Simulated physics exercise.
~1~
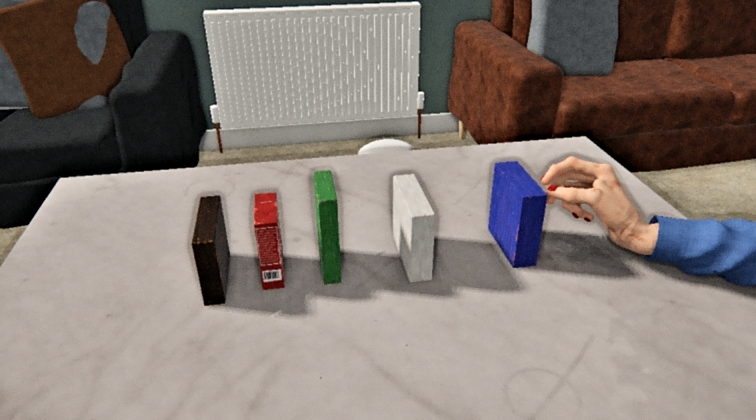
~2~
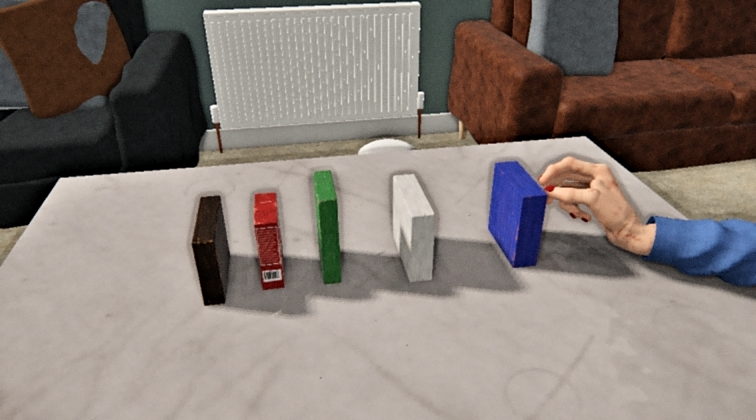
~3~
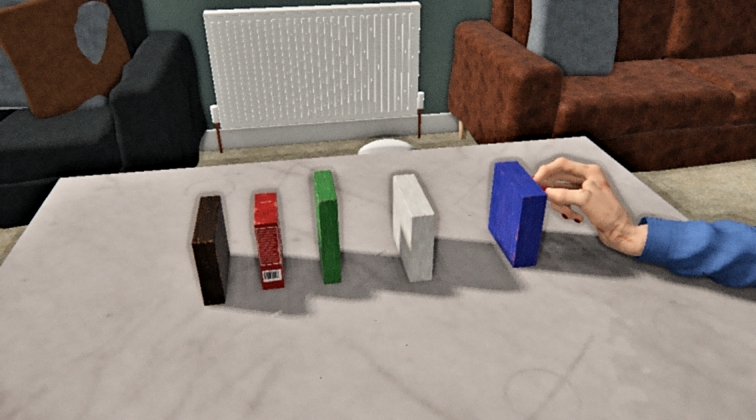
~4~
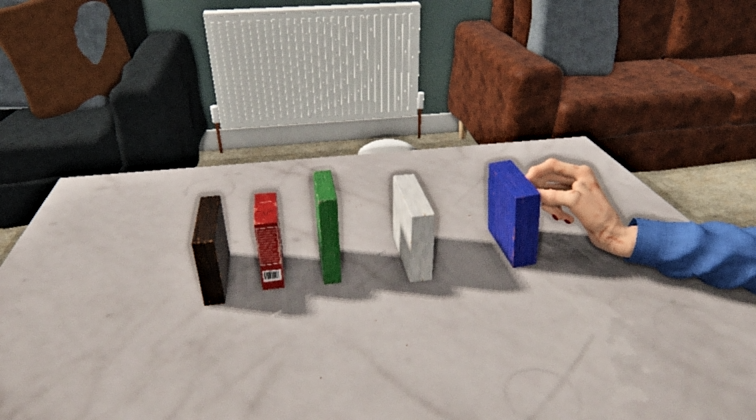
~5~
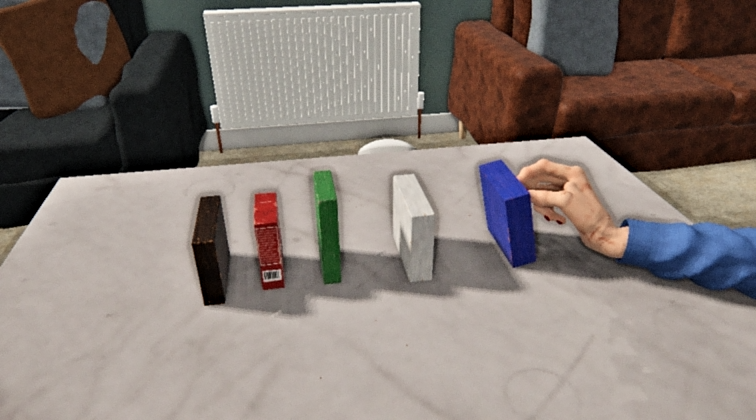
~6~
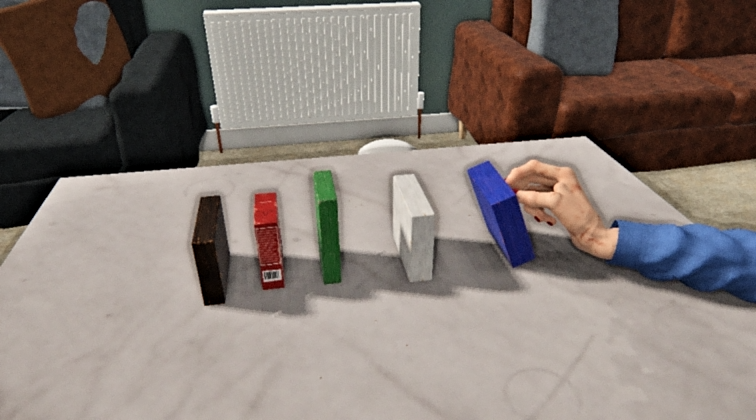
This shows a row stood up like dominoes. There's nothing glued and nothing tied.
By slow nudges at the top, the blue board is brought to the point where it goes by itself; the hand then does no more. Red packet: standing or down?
Standing.
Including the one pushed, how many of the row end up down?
1 in total.
Then, 0.20 s after the last picture, blue board 73° over.
Then, 0.30 s after the last picture, blue board 92° over.
Then, 0.50 s after the last picture, blue board 90° over.
At rest, all 3 in place. Seen from the same camera at the end, red packet near (270, 241).
